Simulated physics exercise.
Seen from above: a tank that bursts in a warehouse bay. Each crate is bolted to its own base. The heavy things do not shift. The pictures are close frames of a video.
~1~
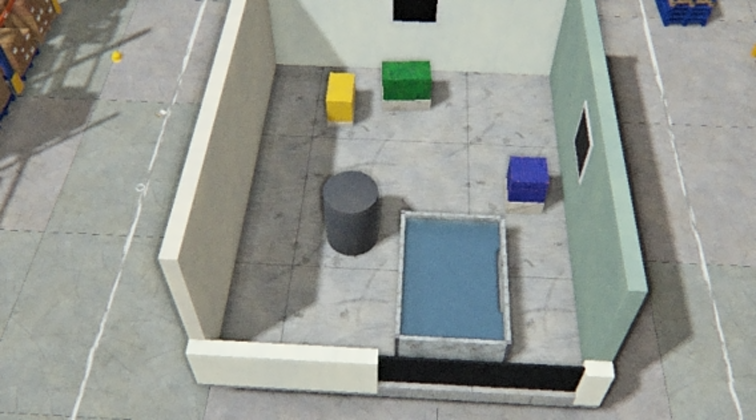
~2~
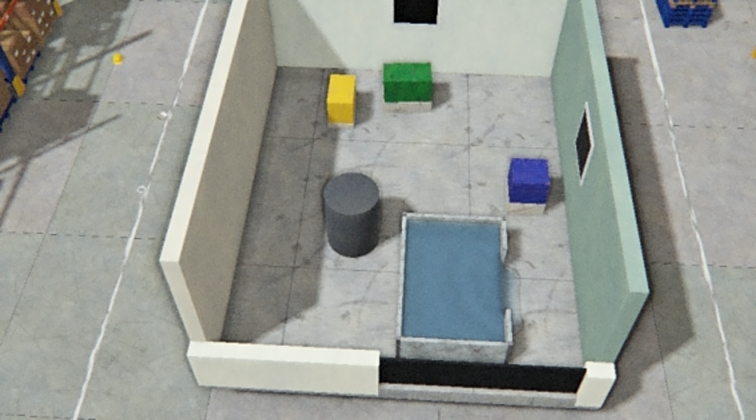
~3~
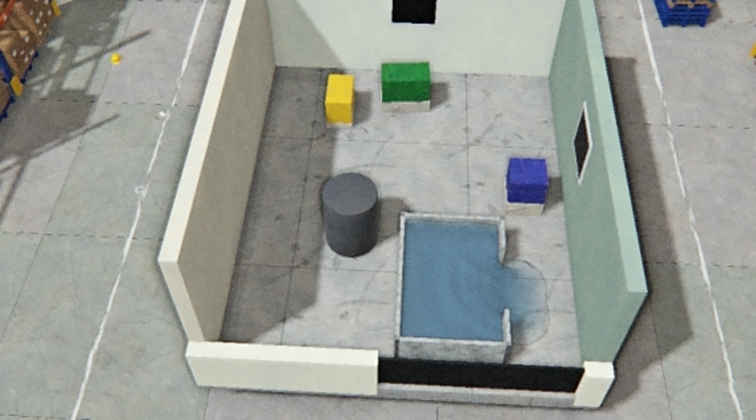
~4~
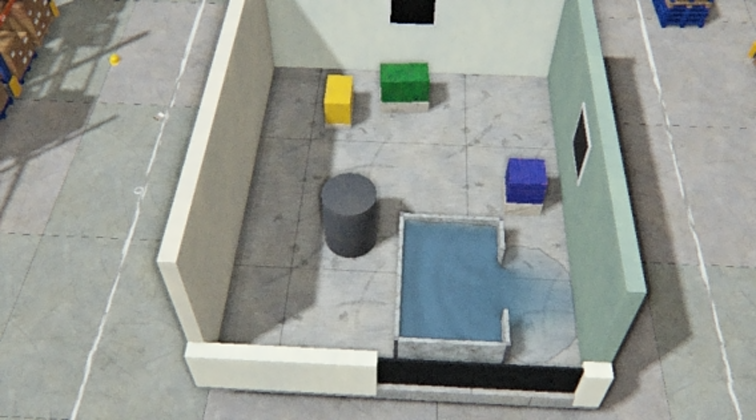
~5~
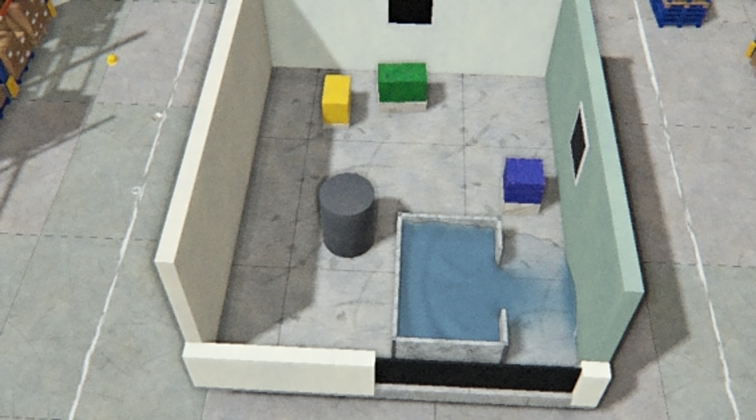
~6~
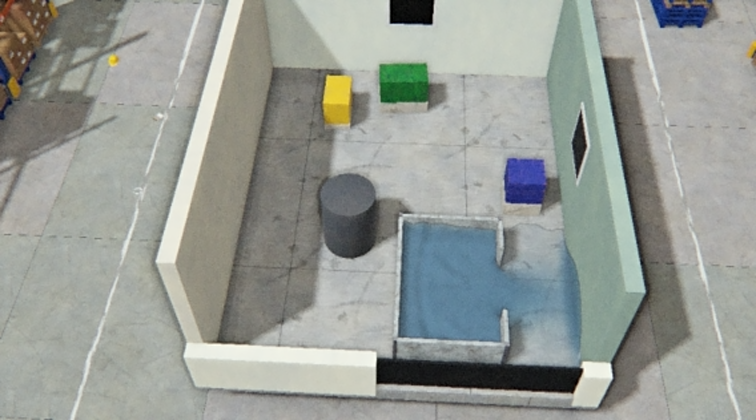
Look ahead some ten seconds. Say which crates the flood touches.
One by one: The yellow crate keeps dry; the green crate keeps dry; the blue crate keeps dry.
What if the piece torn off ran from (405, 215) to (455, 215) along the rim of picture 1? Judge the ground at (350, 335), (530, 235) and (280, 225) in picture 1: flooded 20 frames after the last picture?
As listed: No water, not flooded, clear.
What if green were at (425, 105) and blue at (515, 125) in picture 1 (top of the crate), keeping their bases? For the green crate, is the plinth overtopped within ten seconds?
Then: Green stays dry.
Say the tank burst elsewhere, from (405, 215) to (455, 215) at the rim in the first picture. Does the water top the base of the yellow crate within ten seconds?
My reading: Yellow crate is topped.
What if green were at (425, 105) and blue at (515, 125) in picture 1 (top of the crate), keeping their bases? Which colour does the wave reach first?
That is the blue-painted one.
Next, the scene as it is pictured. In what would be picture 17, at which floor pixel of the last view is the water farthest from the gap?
Near (544, 98).
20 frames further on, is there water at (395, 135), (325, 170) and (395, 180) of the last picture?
As listed: Clear, not flooded, wet.
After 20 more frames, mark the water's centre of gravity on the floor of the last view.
Roughly at (475, 276).
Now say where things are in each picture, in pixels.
The first frame shows still water in the open tank at (453, 277).
In the second frame, the front is at (510, 270), out from the gap at (501, 294).
In the third frame, the front is at (533, 271), out from the gap at (500, 295).
In the fourth frame, the front is at (569, 279), out from the gap at (499, 295).
In the fifth frame, water pours out at (497, 294) and has run to (563, 252).
In the sixth frame, water pours out at (498, 294) and has run to (563, 236).
A moment on, water covers 10 % of the floor; the yellow crate not reached, the green crate not reached, the blue crate water round its plinth.
Next, water covers 25 % of the floor; the yellow crate not reached, the green crate not reached, the blue crate water round its plinth.
Then, water covers 45 % of the floor; the yellow crate not reached, the green crate not reached, the blue crate water round its plinth.
Later, water covers 85 % of the floor; the yellow crate water round its plinth, the green crate water round its plinth, the blue crate water round its plinth.
In the end, water covers 100 % of the floor; the yellow crate stayed above the water, the green crate stayed above the water, the blue crate stayed above the water.
